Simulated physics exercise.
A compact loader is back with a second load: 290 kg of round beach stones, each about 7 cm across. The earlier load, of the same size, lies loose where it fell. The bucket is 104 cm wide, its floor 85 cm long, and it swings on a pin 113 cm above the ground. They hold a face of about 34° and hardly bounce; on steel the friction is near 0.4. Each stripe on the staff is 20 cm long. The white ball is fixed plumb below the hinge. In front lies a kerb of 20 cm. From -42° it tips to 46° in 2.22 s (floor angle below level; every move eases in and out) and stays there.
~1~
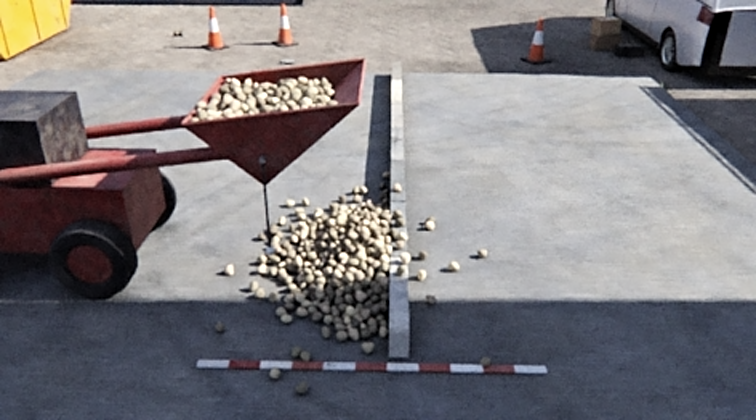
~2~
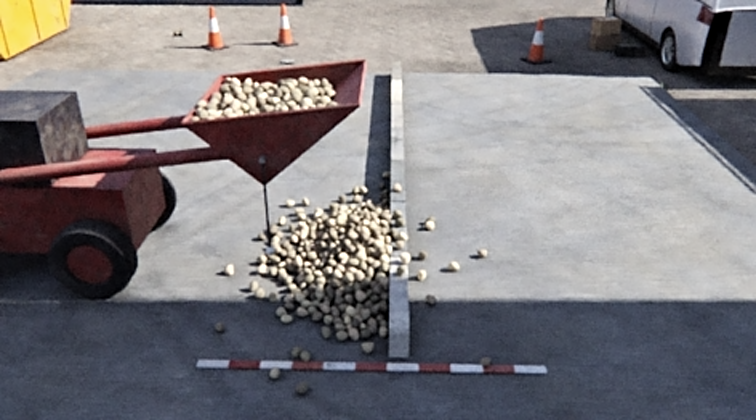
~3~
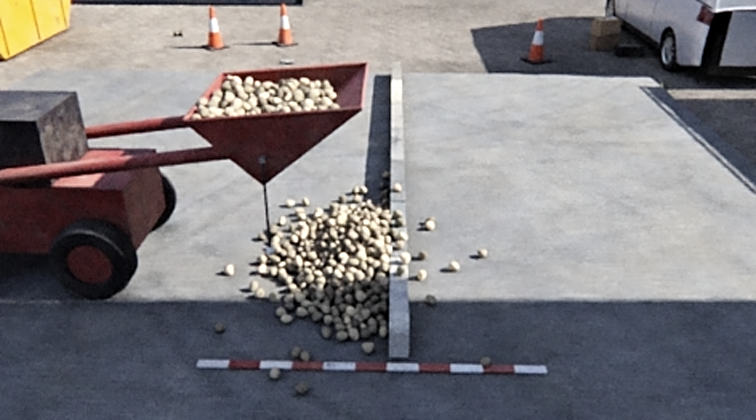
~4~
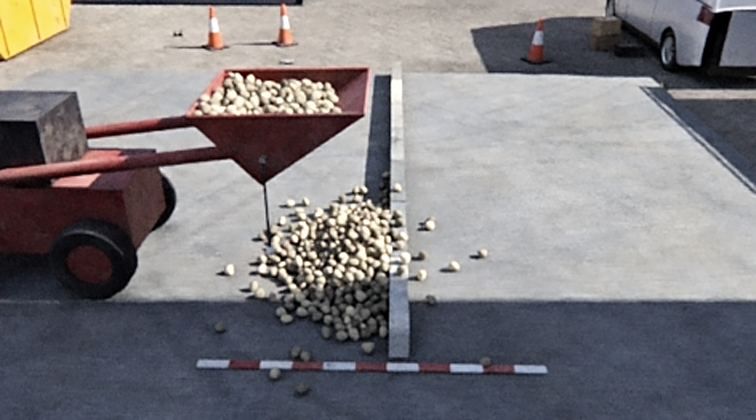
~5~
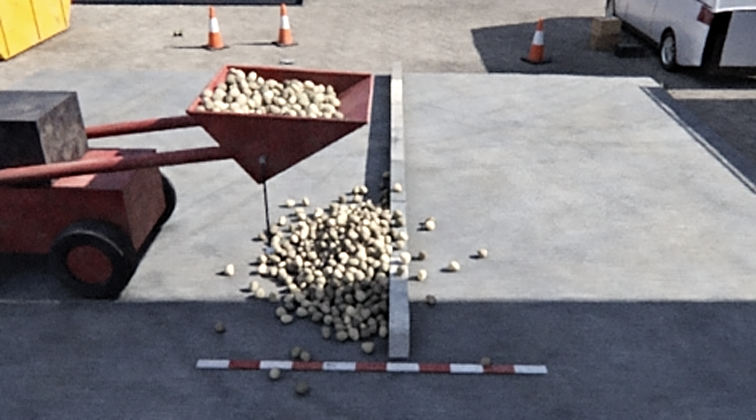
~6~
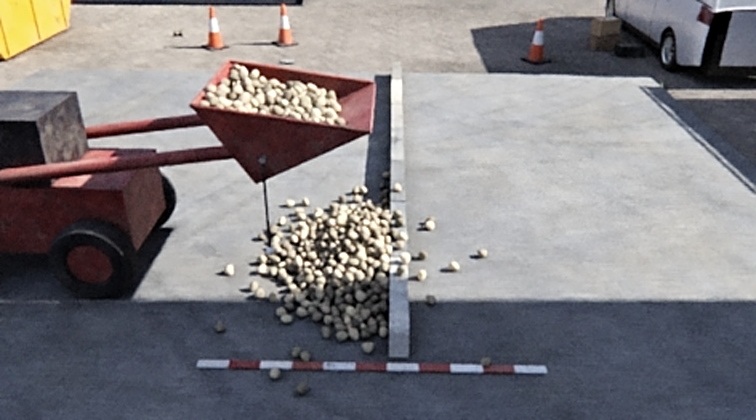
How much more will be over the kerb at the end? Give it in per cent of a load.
Roughly 35 per cent of a load more.
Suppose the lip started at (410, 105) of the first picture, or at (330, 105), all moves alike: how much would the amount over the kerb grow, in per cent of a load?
Near 90 per cent from the first place, 10 from the second.
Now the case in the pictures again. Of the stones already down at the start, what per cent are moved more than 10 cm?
Roughly 15 per cent of them.
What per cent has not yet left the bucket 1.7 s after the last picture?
It holds some 0 per cent.
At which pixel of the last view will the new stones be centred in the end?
Around (380, 245).
Then, 1.1 s after the last picture the floor is at 32°; in per cent of one load, 87 in the bucket, 112 on this side of the kerb, 1 over the kerb; the foremost stones are at (444, 265).
Then, 1.7 s after the last picture the floor is at 46°; in per cent of one load, 2 in the bucket, 171 on this side of the kerb, 27 over the kerb; the foremost stones are at (494, 258).
Then, 2.1 s after the last picture the floor is at 46°; in per cent of one load, 0 in the bucket, 165 on this side of the kerb, 35 over the kerb; the foremost stones are at (539, 265).
Then, 4.5 s after the last picture the floor is at 46°; in per cent of one load, 0 in the bucket, 164 on this side of the kerb, 36 over the kerb; the foremost stones are at (569, 267). Net gain over the kerb, 35.
